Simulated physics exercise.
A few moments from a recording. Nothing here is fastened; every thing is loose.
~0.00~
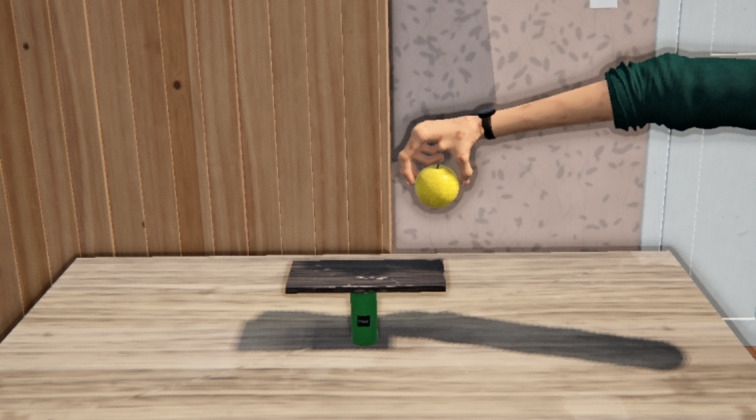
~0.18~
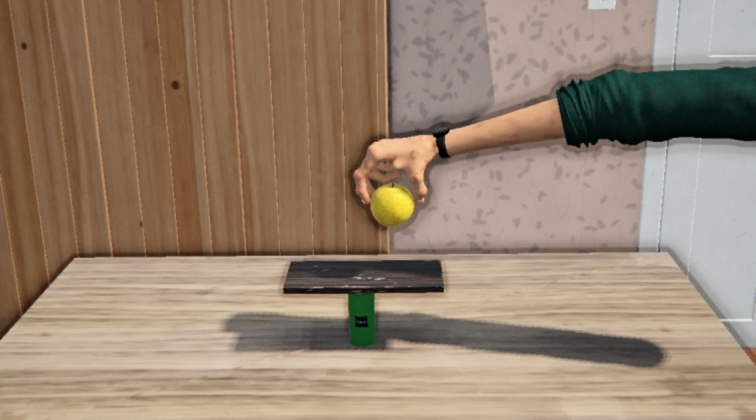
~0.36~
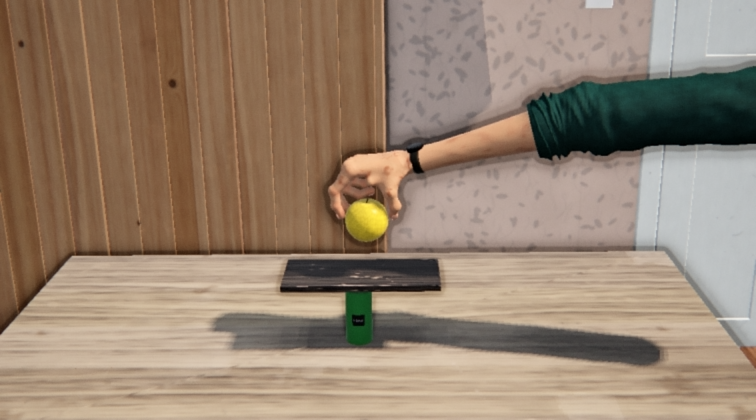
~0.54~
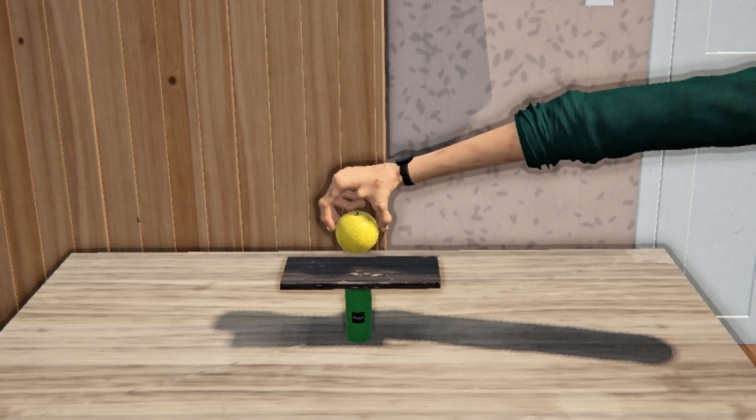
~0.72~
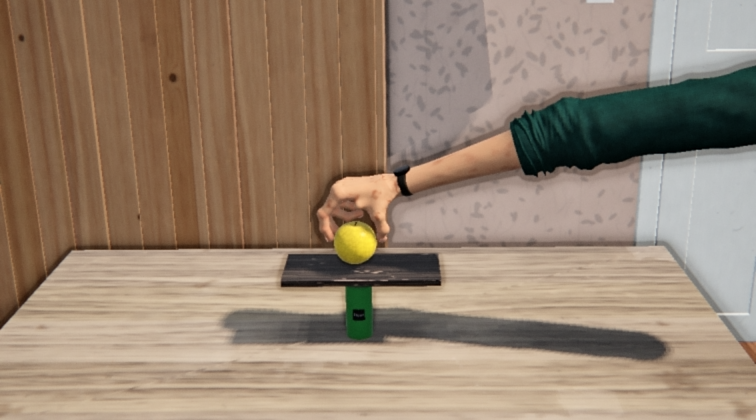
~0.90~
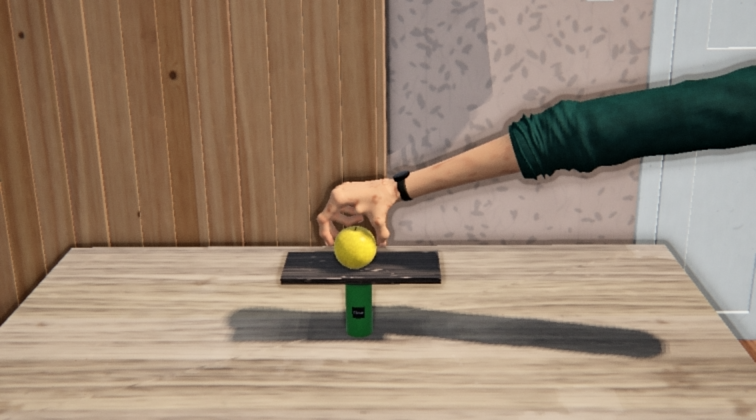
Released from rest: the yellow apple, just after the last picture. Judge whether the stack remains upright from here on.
The stack survives.
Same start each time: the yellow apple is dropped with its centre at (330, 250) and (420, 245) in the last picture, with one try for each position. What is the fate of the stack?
Result of try one: No collapse; result of try two: Collapse.
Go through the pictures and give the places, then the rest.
On its way; yellow apple (437, 186); green shaker (364, 310), in the first frame.
On its way; yellow apple (392, 205); green shaker (362, 311), in the second frame.
On its way; yellow apple (367, 220); green shaker (359, 309), in the third frame.
On its way; yellow apple (357, 232); green shaker (359, 307), in the fourth frame.
On its way; yellow apple (355, 242); green shaker (359, 304), in the fifth frame.
In place under the hand; yellow apple (355, 247); green shaker (359, 302), in the sixth frame.
After 1.10 s, nothing has stirred.
After 1.30 s, yellow apple resting near (355, 248).
At rest (2.0 s), all 3 in place. Seen from the same camera at the end, yellow apple near (355, 248). The stack keeps its balance.
